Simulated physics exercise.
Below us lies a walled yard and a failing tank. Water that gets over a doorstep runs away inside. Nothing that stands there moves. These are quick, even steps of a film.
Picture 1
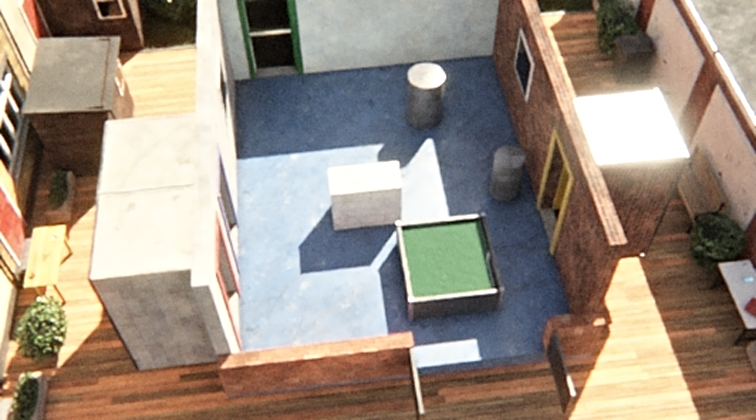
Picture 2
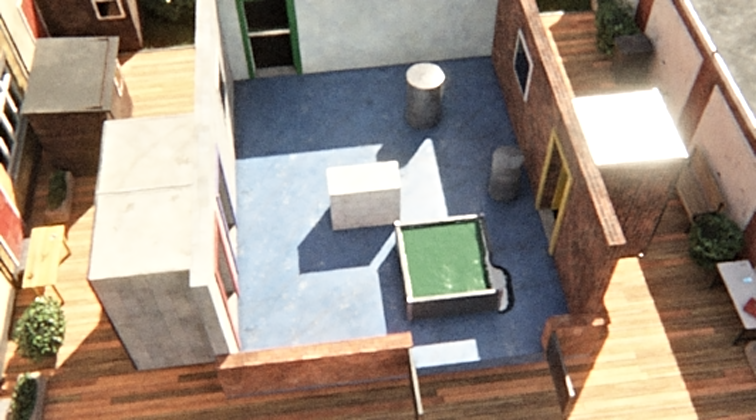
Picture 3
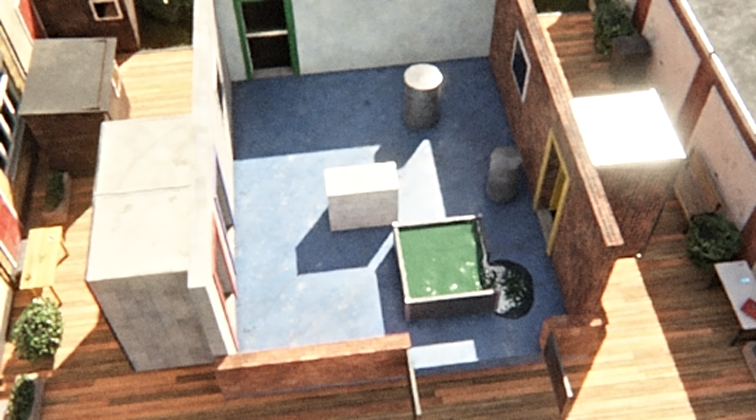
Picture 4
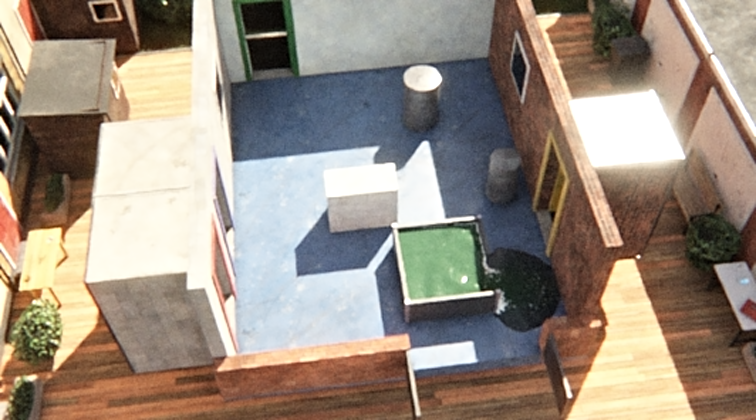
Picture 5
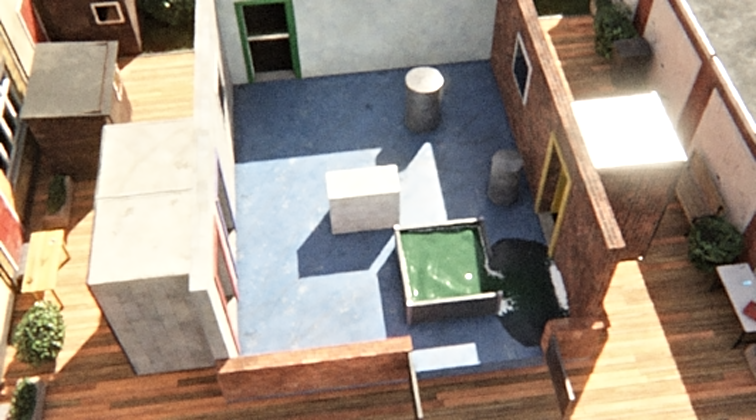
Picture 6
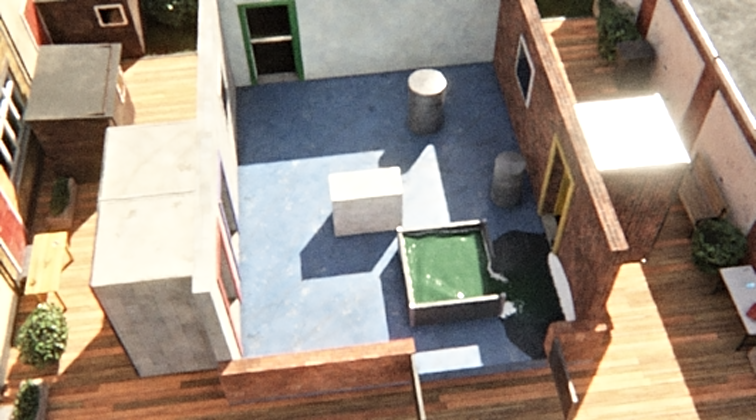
Dark green liquid pouring from the right side of an open tank and spreading across a blue walled yard's floor.
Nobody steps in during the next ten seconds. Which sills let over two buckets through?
The yellow door takes more than that; the blue door stays under that; the green door stays under that; the red door stays under that.
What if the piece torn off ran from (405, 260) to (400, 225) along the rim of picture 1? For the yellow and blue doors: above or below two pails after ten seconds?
Then: Yellow door holds; blue door floods.
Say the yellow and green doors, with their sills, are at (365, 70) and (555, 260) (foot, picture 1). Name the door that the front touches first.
I say the green door.
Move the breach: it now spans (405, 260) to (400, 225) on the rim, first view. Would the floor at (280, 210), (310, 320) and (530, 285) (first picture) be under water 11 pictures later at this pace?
One after the other: Wet, covered, free of water.
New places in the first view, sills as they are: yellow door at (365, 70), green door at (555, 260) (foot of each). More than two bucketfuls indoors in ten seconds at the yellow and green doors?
My reading: Yellow takes less; green lets more in.
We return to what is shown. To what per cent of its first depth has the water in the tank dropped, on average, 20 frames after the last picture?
Roughly 38 per cent.
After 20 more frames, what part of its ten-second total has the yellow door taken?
I make it 70 per cent.
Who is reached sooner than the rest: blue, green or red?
The red-painted one.
A moment on, water covers 10 % of the floor; the yellow door under two buckets in, the blue door not reached, the green door not reached, the red door not reached.
Next, water covers 15 % of the floor; the yellow door under two buckets in, the blue door not reached, the green door not reached, the red door not reached.
Then, water covers 30 % of the floor; the yellow door over two buckets in, the blue door not reached, the green door not reached, the red door not reached.
Later, water covers 50 % of the floor; the yellow door over two buckets in, the blue door not reached, the green door not reached, the red door wet at the sill, nothing in.
In the end, water covers 65 % of the floor; the yellow door over two buckets in, the blue door wet at the sill, nothing in, the green door wet at the sill, nothing in, the red door wet at the sill, nothing in.
